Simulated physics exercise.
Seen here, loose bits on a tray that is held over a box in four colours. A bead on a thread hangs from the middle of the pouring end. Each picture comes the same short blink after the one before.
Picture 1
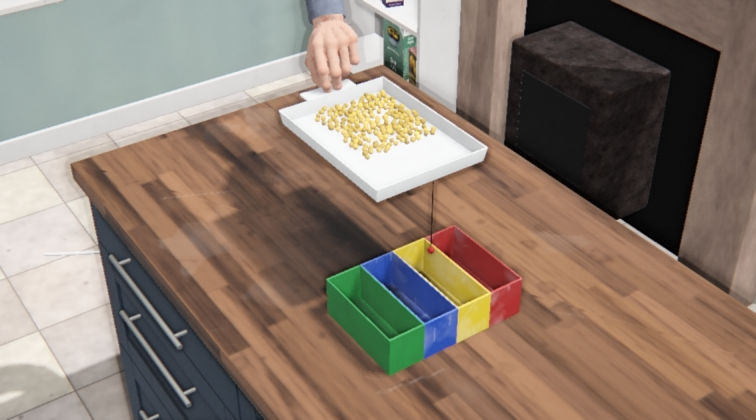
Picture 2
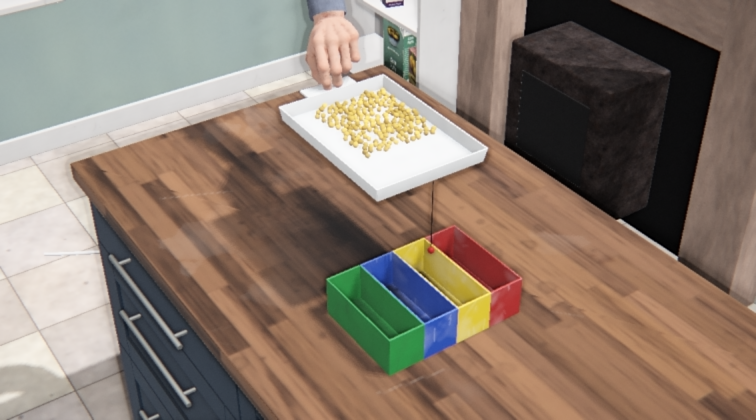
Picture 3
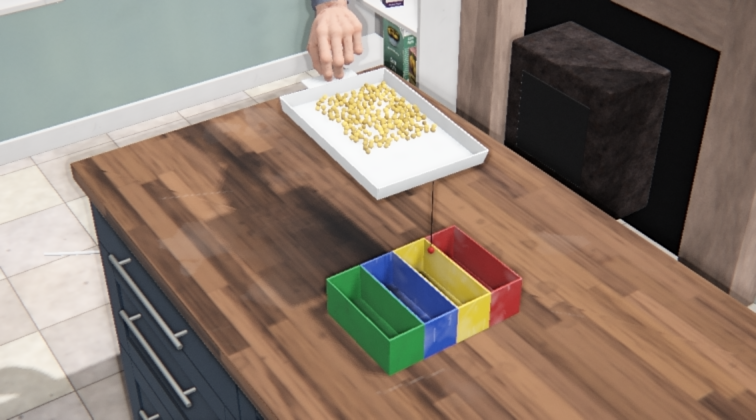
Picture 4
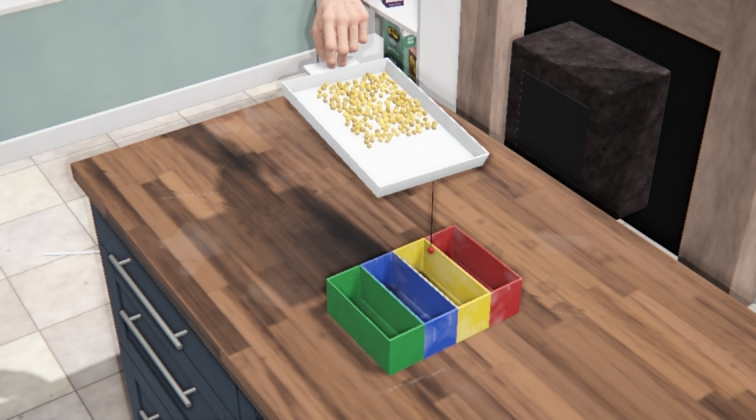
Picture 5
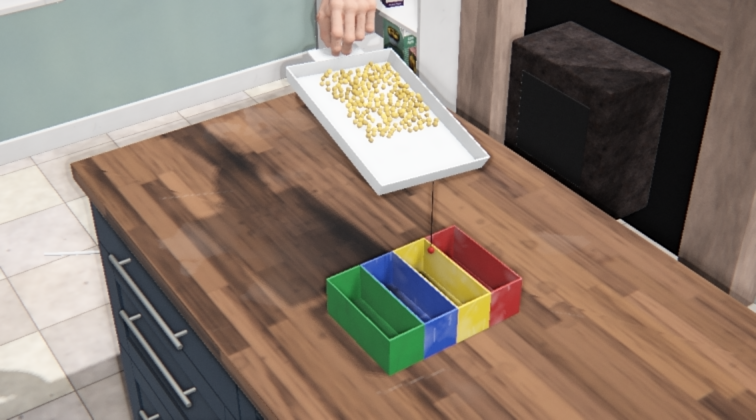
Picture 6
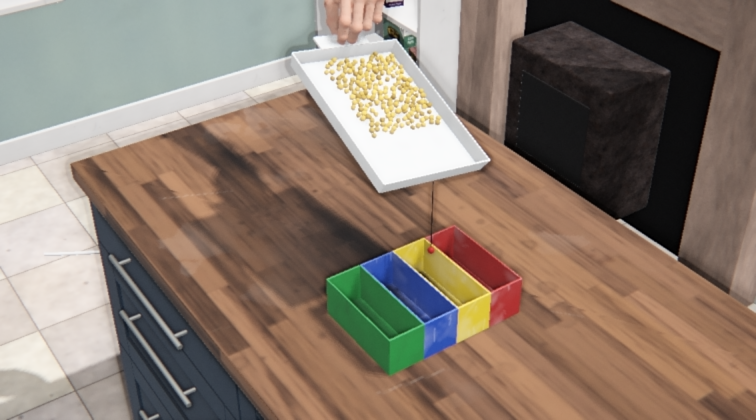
A hand raises the back of a white tray of yellow bits above a four-coloured box.
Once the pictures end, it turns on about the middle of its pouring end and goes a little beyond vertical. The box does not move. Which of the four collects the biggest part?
It favours the red compartment.
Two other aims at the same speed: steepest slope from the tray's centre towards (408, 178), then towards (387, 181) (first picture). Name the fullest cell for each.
First blue, then the cell in blue.
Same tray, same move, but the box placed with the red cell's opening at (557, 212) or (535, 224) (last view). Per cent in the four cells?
Roughly 90 per cent, and 100 per cent.
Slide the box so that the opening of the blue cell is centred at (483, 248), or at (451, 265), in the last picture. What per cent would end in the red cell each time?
About 0 and 20 per cent.
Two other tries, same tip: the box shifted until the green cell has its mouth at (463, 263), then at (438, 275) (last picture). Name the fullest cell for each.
In turn: The blue one; the cell in yellow.
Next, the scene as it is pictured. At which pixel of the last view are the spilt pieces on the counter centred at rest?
Around (510, 273).
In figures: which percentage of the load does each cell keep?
Green cell: 0 %, blue cell: 0 %, yellow cell: 0 %, red cell: 50 %.
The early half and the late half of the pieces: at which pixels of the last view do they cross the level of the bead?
At about (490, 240), then at (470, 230).
Just after the last frame, tray tipped steeply; almost all on the tray; about a tenth falling or outside the box.
A moment on, tray tipped past a quarter turn; roughly a third on the tray; roughly a quarter in the red cell; just a few in the yellow cell; roughly a third falling or outside the box.
Further on, tray tipped past a quarter turn; roughly half in the red cell; just a few in the yellow cell; roughly half falling or outside the box.
When it is over, tray tipped past a quarter turn; roughly half in the red cell; just a few in the yellow cell; not one in the green cell; not one in the blue cell; roughly half outside the box.
